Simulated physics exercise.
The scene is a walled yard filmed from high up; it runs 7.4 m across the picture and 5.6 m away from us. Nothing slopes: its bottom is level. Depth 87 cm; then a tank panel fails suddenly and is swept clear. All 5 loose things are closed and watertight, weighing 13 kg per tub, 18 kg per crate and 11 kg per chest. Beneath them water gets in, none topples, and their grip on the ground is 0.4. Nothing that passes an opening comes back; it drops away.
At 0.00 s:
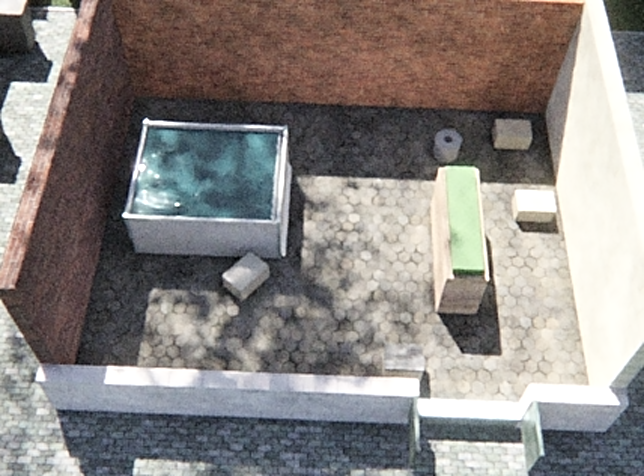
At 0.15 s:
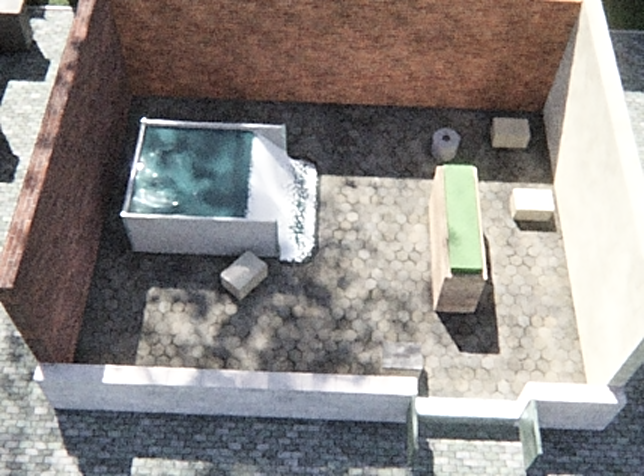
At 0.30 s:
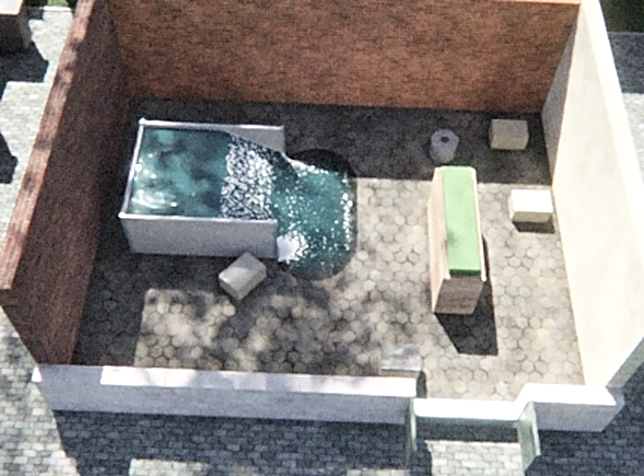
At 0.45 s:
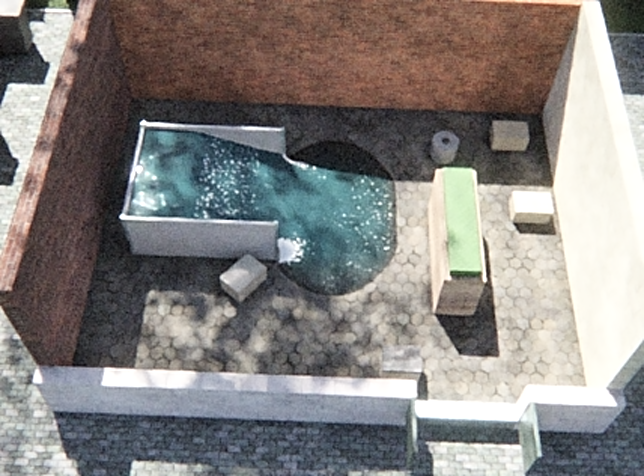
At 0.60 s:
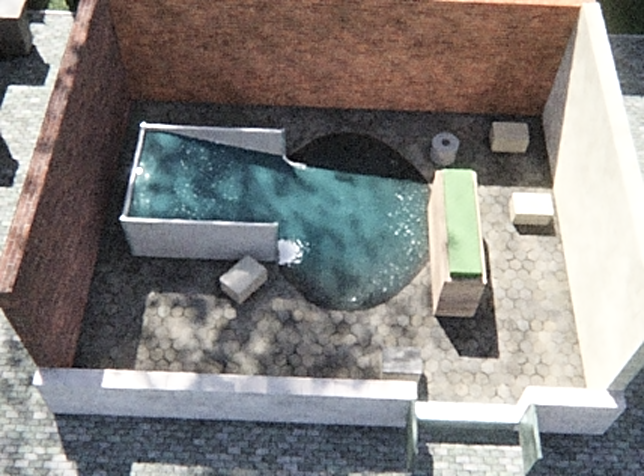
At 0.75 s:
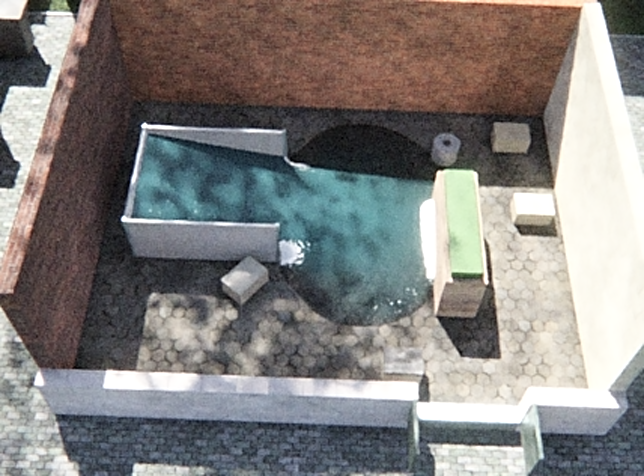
Water pours from the open right side of a raised pool and spreads across a walled yard to a green-topped block.
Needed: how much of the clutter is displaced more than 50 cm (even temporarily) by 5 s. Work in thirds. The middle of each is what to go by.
The share is in the top band.
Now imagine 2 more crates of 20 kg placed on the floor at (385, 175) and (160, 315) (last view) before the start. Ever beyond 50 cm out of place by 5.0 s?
Above, below.
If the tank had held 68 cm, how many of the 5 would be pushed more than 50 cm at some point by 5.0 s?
That would give 4.
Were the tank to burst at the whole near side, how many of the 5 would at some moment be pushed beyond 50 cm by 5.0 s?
That would give 3.
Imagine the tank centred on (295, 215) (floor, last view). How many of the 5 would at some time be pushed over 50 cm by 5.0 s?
Count: 4.
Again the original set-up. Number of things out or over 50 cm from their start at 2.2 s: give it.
At that moment it comes to 2.
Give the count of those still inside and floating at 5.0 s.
Total: 3.
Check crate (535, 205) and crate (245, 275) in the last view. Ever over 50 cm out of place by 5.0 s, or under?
Result, in order: Above the line; below the line.
After 1.1 s 0 of 5 are over 50 cm from their spots; 0 afloat.
After 2.2 s 2 of 5 are over 50 cm from their spots; 3 afloat.
After 3.5 s 3 of 5 are over 50 cm from their spots; 3 afloat.
After 5.0 s 4 of 5 are over 50 cm from their spots, and 4 have been at some point; 3 afloat.
